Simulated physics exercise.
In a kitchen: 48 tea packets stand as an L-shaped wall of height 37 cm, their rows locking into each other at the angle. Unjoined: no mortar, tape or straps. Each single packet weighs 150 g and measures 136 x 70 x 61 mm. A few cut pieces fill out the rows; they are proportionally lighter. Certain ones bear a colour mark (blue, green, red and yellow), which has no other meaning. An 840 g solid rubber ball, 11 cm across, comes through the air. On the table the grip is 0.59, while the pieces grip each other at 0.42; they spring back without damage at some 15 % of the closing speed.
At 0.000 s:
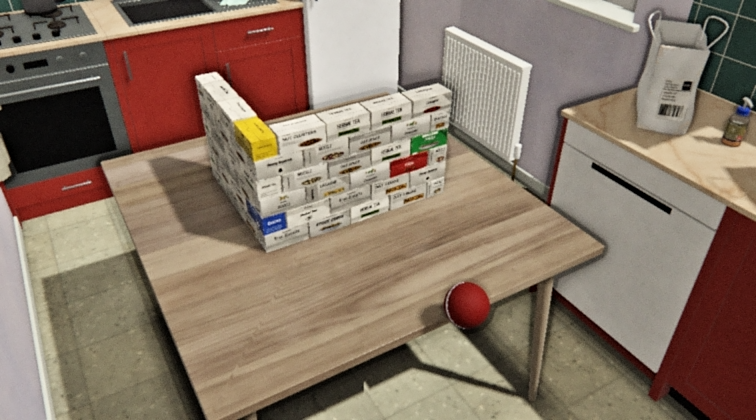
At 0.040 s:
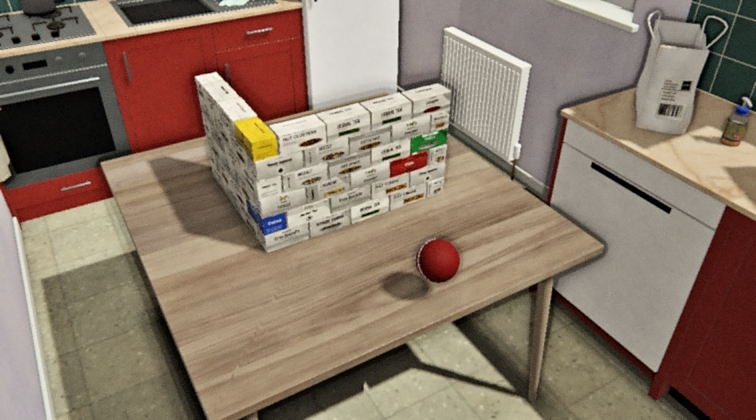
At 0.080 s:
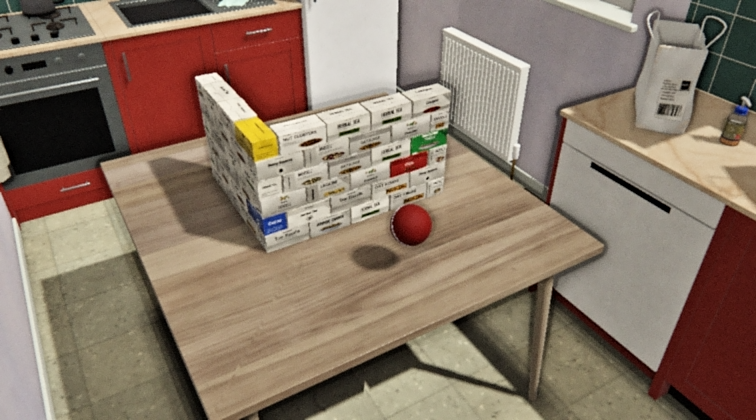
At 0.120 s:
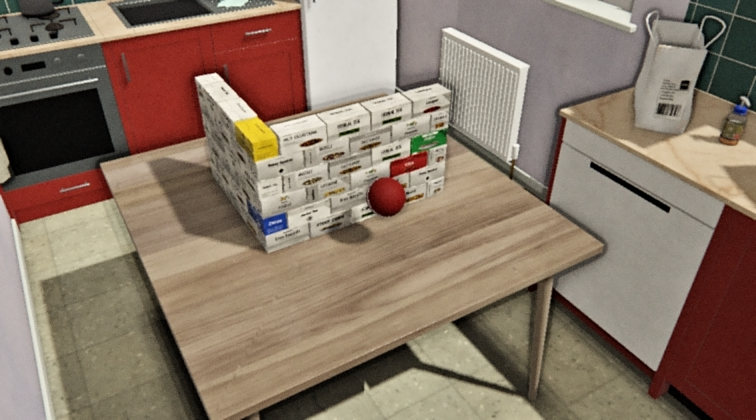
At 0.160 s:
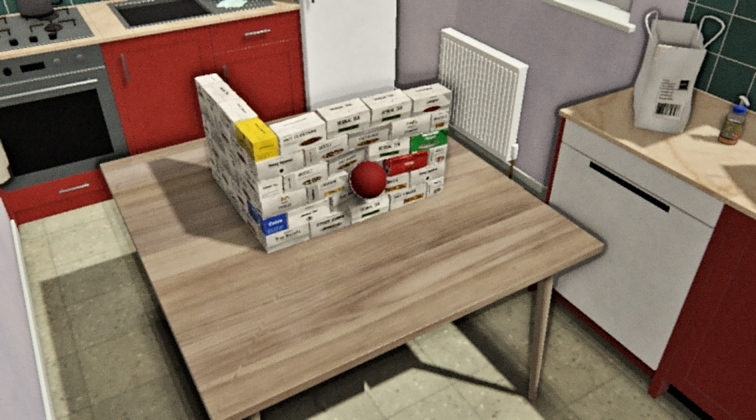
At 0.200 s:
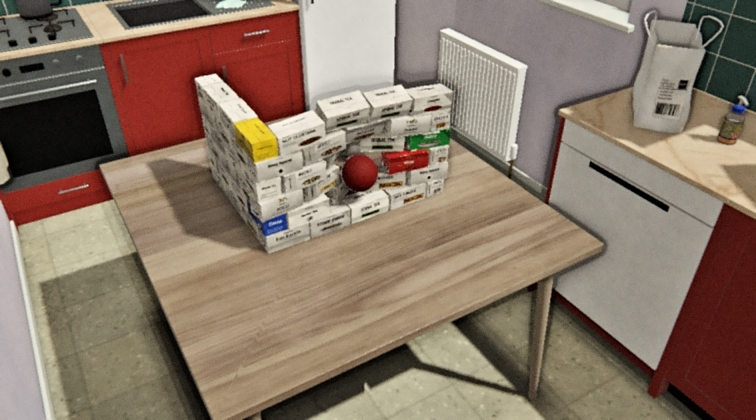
In this clip, a red ball flies leftward over a wooden kitchen table toward an L-shaped wall of stacked packets, strikes its front face, and pushes into it, shifting several packets and making some near the top lean.
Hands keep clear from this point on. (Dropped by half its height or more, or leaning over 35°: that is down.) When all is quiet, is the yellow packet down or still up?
The yellow packet is still up.
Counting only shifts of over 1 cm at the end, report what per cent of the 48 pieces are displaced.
Shifted fraction is 40 per cent.
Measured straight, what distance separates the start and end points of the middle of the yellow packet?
It ends around 0 cm from its start.
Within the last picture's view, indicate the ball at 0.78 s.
Look close to (308, 141).
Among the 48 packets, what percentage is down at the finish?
The share is about 25 in a hundred.
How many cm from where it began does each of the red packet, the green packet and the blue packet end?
Red 16 cm, green 24 cm, blue 0 cm.
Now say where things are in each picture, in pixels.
In the first frame (each place is the centre of the face we see best; the camera moves round a little), ball (467, 305) 46 cm from contact, 3.5 m/s; yellow packet (254, 129); red packet (410, 165); blue packet (275, 224); all as stacked.
In the second frame, ball (438, 261) 33 cm from contact, 3.4 m/s; yellow packet (254, 129).
In the third frame, ball (411, 225) 20 cm from contact, 3.3 m/s; yellow packet (254, 129).
In the fourth frame, ball (386, 197) 7 cm from contact, 3.3 m/s; yellow packet (255, 129).
In the fifth frame, ball (368, 180) after contact, 1.3 m/s; yellow packet (255, 129); steepest lean 6°, the packet at (369, 138); 11 have shifted.
In the sixth frame, ball (359, 174) after contact, 1.2 m/s; yellow packet (254, 129); green packet (430, 140) moved 17 mm; red packet (409, 163) moved 11 mm; steepest lean 20°, the packet at (344, 104); 20 have shifted.
By 0.42 s, ball still moving; 5 of the 48 packets down; yellow packet unmoved; red packet tilted 10°.
By 0.78 s, ball still moving; 12 of the 48 packets down; yellow packet unmoved; green packet tilted 68°, 39 mm lower.
When it is over (1.5 s), ball rolling away; 12 of the 48 packets down; yellow packet unmoved; green packet upside down; red packet tilted 65°, 8 cm lower. In pixels of the last frame, middles, yellow packet near (256, 140), green packet near (434, 162).
